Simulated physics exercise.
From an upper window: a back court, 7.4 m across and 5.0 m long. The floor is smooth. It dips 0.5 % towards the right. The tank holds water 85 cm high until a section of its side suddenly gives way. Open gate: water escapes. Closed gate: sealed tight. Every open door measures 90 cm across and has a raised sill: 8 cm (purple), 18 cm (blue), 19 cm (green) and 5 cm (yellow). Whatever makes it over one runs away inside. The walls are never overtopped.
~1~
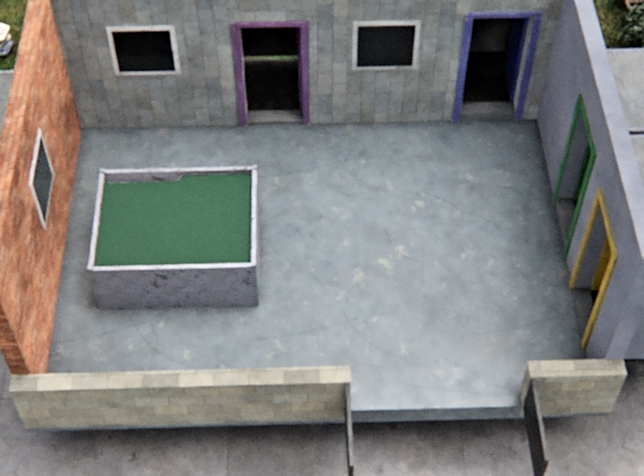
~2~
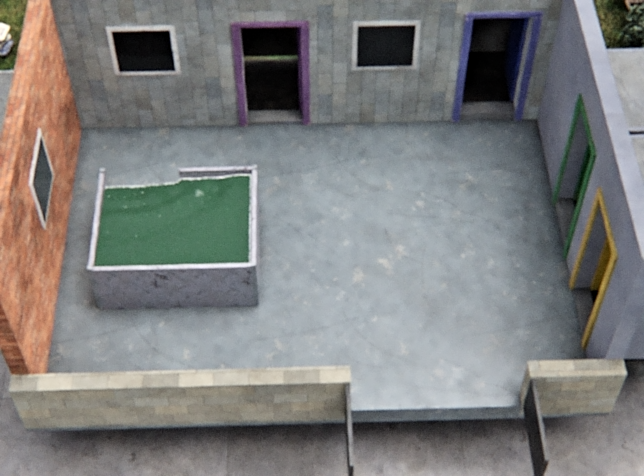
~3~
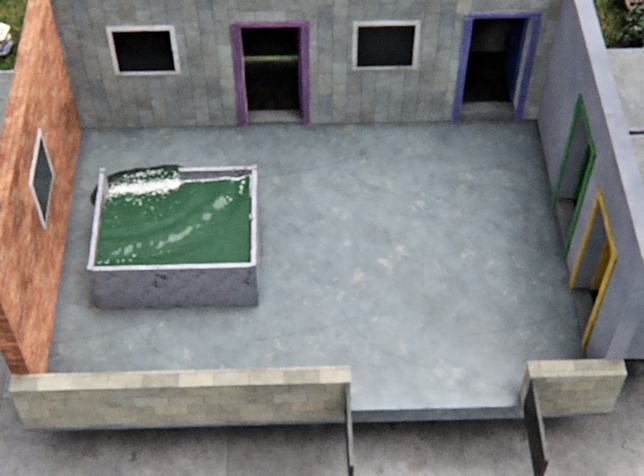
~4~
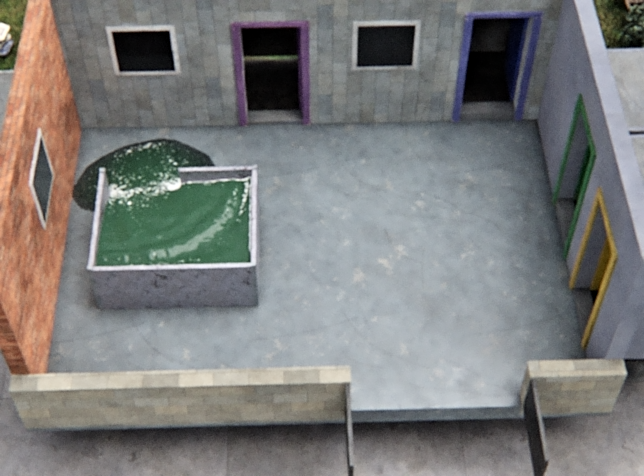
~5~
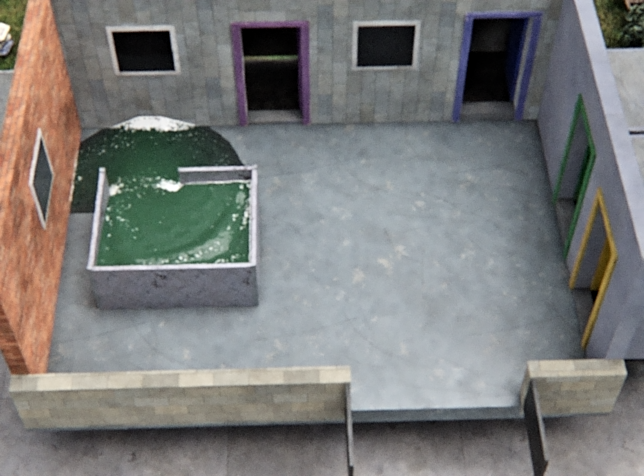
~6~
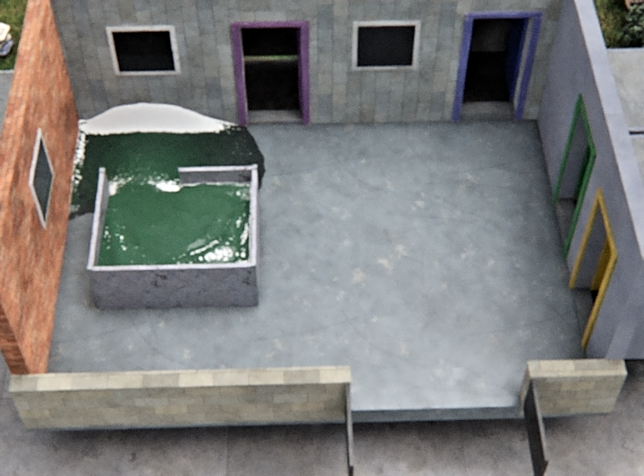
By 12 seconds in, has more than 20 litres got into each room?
Room by room: Behind the purple door, yes; behind the blue door, no; behind the green door, no; behind the yellow door, yes.
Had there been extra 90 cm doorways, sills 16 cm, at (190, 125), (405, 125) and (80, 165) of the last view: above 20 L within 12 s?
Result in order - more than that, not enough, more than that.
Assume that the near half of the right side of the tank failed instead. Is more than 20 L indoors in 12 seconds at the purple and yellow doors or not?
At purple the amount is beneath the mark, while at yellow it is higher than the mark.
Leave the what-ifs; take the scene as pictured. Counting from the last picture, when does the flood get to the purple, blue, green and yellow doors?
So, purple at 0.2 s, then blue at 1.6 s, green at 2.6 s, and yellow at 3.4 s.
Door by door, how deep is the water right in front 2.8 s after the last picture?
You'd see purple at 13 cm, blue at 5 cm, green at 11 cm and yellow at 0 cm.
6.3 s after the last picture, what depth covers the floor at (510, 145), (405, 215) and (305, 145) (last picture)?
Roughly 14, 3, 6 cm.
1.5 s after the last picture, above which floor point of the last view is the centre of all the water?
(176, 208).
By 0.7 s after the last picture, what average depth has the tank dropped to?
53 cm.
Then, 0.7 s after the last picture water covers 15 % of the floor and is deepest (64 cm) near (81, 136); purple door 13 cm at the sill, 1 L in, blue door not reached, green door not reached, yellow door not reached.
Then, 1.5 s after the last picture water covers 30 % of the floor and is deepest (44 cm) near (138, 135); purple door 14 cm at the sill, 8 L in, blue door not reached, green door not reached, yellow door not reached.
Then, 2.8 s after the last picture water covers 60 % of the floor and is deepest (32 cm) near (43, 402); purple door 13 cm at the sill, 26 L in, blue door 5 cm at the sill, 0 L in, green door 11 cm at the sill, 0 L in, yellow door not reached.
Then, 6.3 s after the last picture water covers 95 % of the floor and is deepest (19 cm) near (588, 365); purple door 8 cm at the sill, 42 L in, blue door 14 cm at the sill, 0 L in, green door 12 cm at the sill, 2 L in, yellow door 11 cm at the sill, 25 L in.
Then, 11.3 s after the last picture water covers 100 % of the floor and is deepest (13 cm) near (544, 151); purple door 4 cm at the sill, 42 L in, blue door 11 cm at the sill, 0 L in, green door 10 cm at the sill, 2 L in, yellow door 10 cm at the sill, 157 L in.
